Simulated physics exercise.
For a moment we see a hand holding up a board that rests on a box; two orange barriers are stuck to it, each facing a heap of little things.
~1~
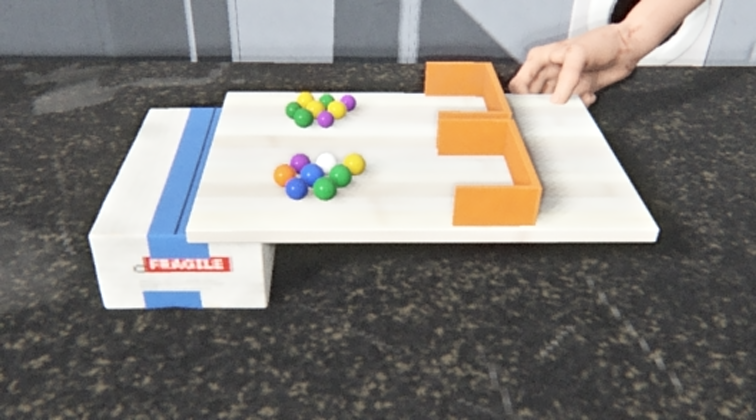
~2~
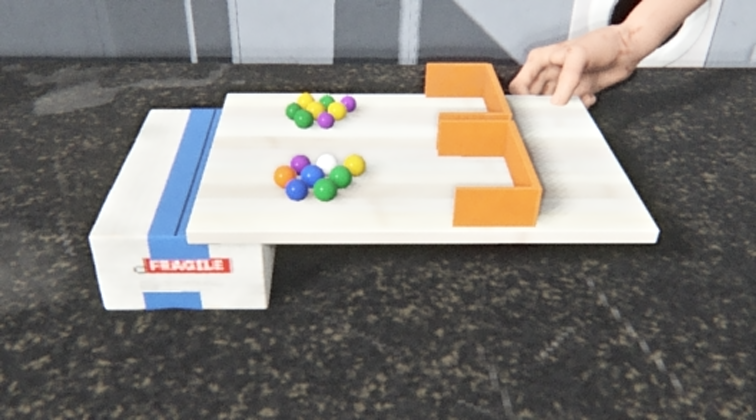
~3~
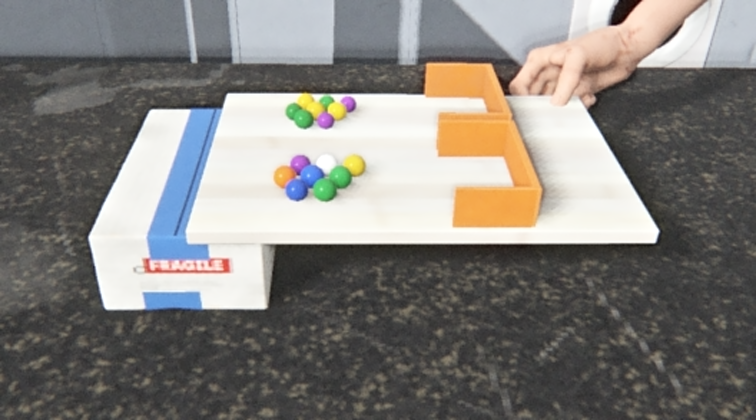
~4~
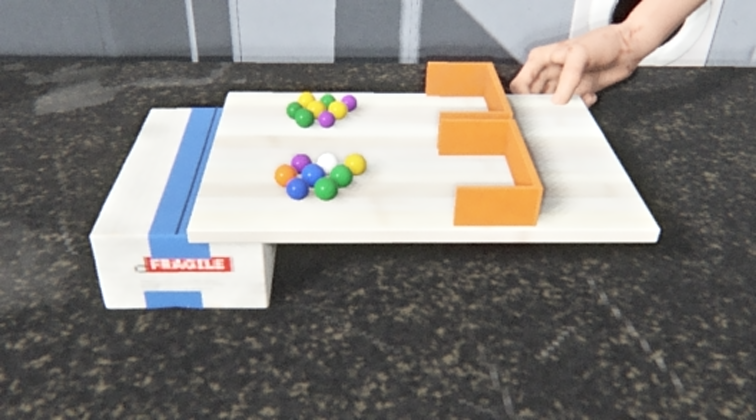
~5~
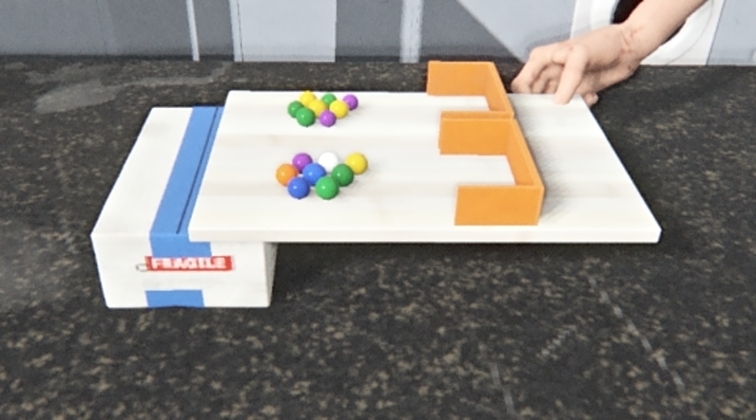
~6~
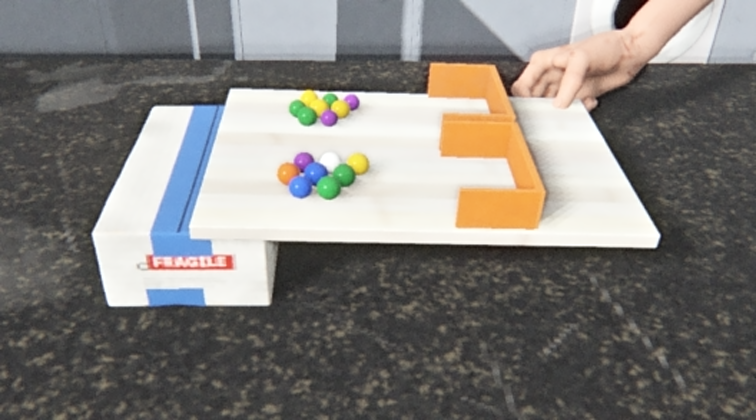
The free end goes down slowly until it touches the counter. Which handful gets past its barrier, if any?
Outcome: The near handful will stay behind its barrier. The far handful will stay behind its barrier.
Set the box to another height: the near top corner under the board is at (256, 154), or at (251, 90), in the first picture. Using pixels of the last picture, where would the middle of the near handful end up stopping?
First near (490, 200), then near (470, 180).
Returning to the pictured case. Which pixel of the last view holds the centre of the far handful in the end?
I reckon it's close to (476, 144).
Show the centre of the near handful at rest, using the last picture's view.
Around (494, 216).
Then, 0.21 s later than the last frame, board sloping at 7°; near handful where it was; far handful where it was.
Then, 0.47 s later than the last frame, board sloping at 13°; near handful on its way down; far handful on its way down.
Then, 0.75 s later than the last frame, board resting at 14°; near handful has reached its bar; far handful has reached its bar.
When it is over, board resting at 14°; near handful gathered behind its bar; far handful gathered behind its bar.
